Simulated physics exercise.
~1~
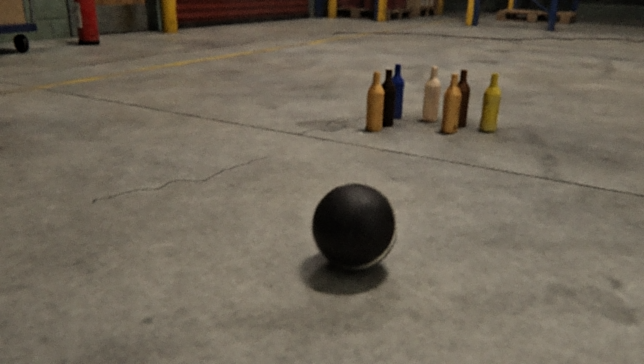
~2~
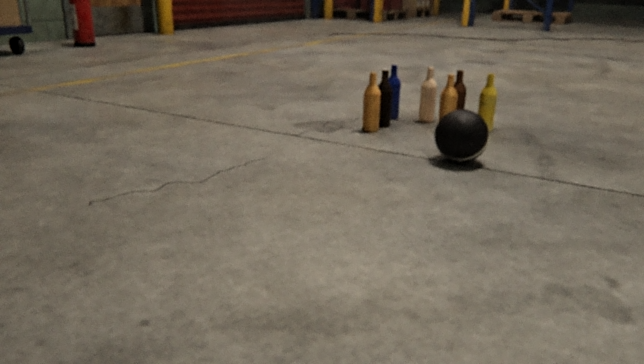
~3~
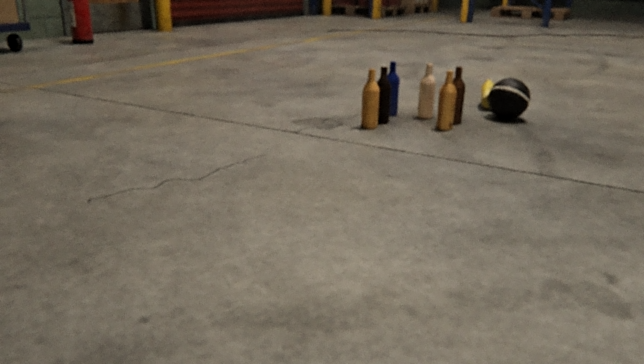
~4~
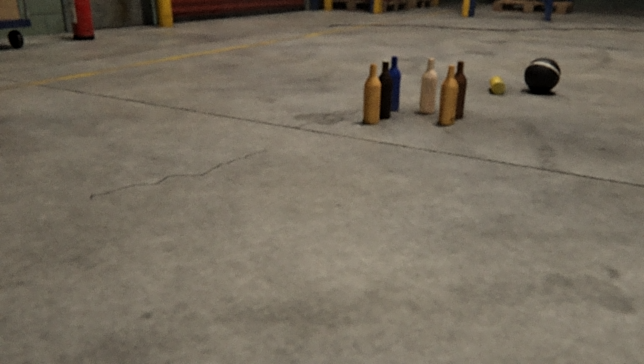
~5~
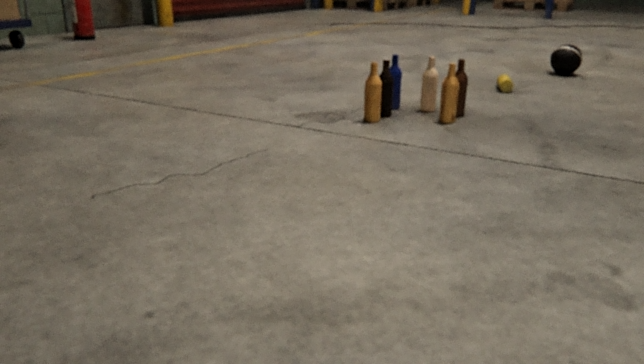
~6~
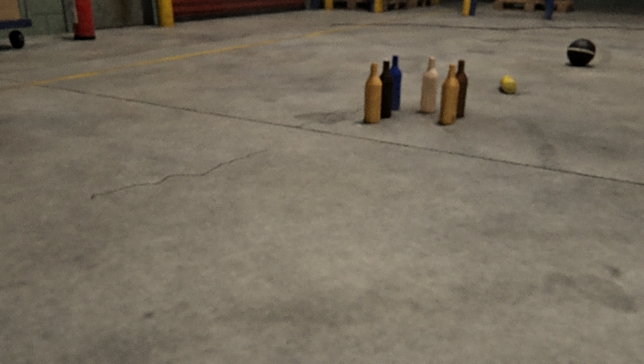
The clip shows a dark ball rolling across a concrete floor toward a group of upright, bottle-shaped wooden skittles. It knocks over the yellow one on the right and rolls away toward the upper right, leaving the yellow skittle lying down while the others, including the blue one, stay standing.
